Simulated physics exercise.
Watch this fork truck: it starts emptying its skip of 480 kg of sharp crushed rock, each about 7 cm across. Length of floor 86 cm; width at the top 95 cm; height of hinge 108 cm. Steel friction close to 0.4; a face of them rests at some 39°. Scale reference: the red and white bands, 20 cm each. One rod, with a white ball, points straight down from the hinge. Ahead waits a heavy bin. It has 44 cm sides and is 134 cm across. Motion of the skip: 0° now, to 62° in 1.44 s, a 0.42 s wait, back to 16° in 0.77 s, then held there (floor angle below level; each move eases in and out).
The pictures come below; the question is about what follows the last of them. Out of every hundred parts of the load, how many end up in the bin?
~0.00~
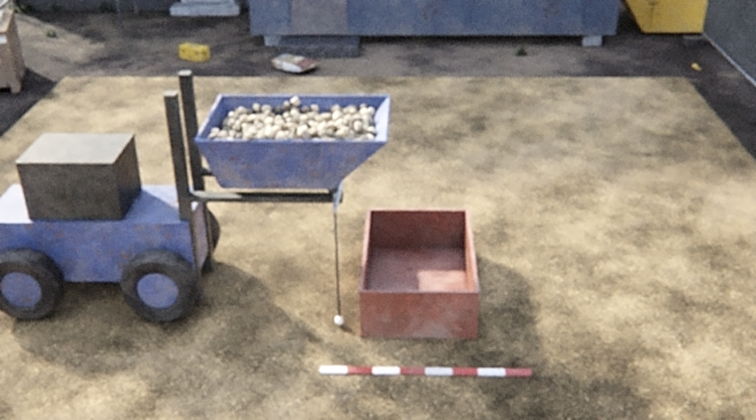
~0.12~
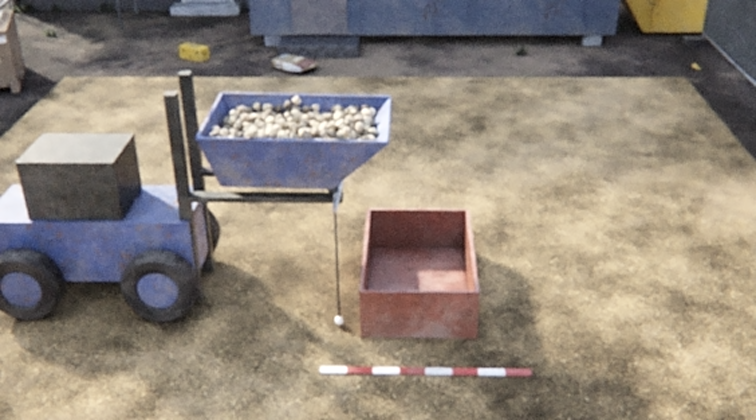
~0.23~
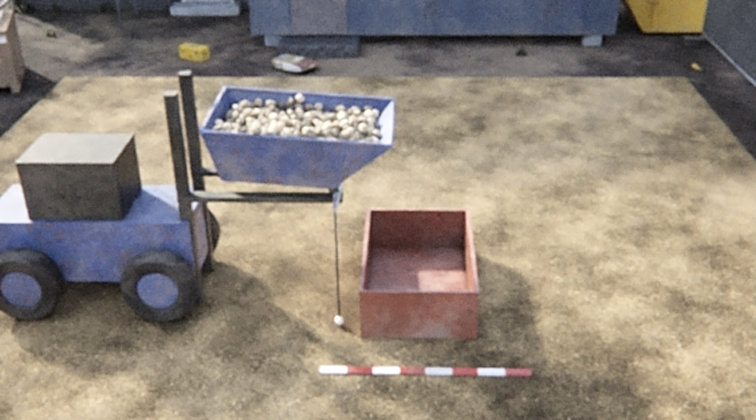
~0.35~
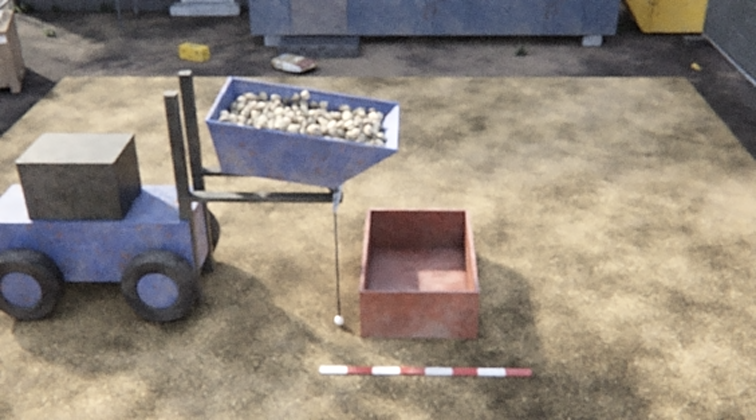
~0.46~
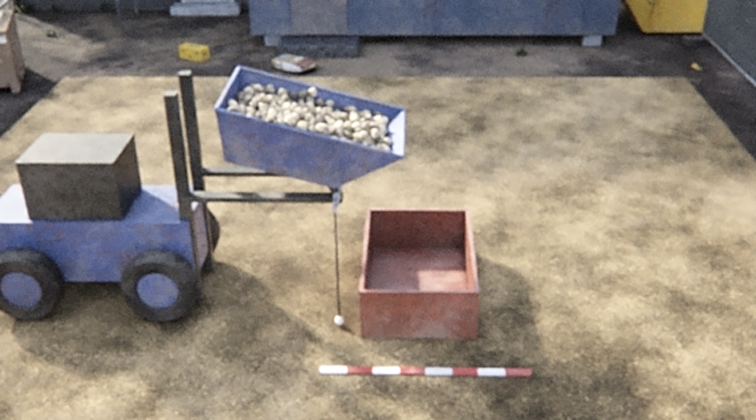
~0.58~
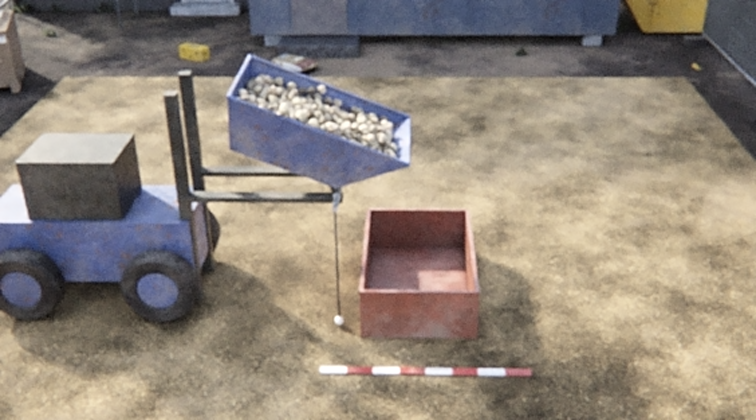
Close to 35 in a hundred.
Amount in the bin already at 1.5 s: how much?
At that moment: Approx. 5 %.
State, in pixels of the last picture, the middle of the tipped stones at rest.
Somewhere near pixel (457, 284).
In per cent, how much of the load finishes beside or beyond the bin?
Some 20 per cent of the load.
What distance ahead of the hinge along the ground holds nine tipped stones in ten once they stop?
Roughly 160 cm out along the ground.
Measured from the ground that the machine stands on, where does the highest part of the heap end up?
I'd put it at roughly 34 cm above the ground.
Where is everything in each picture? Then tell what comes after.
In the first picture, lip at (386, 142), floor tilted 0°, highest stones at (332, 116).
In the second picture, the skip is at 1°, its lip at (388, 143); the top of the load is at (310, 115); the stones move at 0.2 m/s on average.
In the third picture, the skip is at 4°, its lip at (392, 146); the top of the load is at (262, 109); the stones move at 0.4 m/s on average.
In the fourth picture, lip at (397, 151), floor tilted 9°, highest stones at (259, 104); the stones move at 0.5 m/s on average.
In the fifth picture, lip at (403, 157), floor tilted 15°, highest stones at (253, 96); the stones move at 0.5 m/s on average.
In the sixth picture, lip at (410, 165), floor tilted 22°, highest stones at (259, 86); the stones move at 0.6 m/s on average.
After 1.1 s the floor is at 52°; 100 % in the skip; the foremost stones are at (411, 170).
After 1.5 s the floor is at 62°; 94 % in the skip, 6 % in the bin; the foremost stones are at (457, 257).
After 3.1 s the floor is at 16°; 46 % in the skip, 34 % in the bin, 20 % beside or beyond the bin; the foremost stones are at (596, 298).
After 5.6 s the floor is at 16°; 46 % in the skip, 34 % in the bin, 20 % beside or beyond the bin; the foremost stones are at (597, 298).
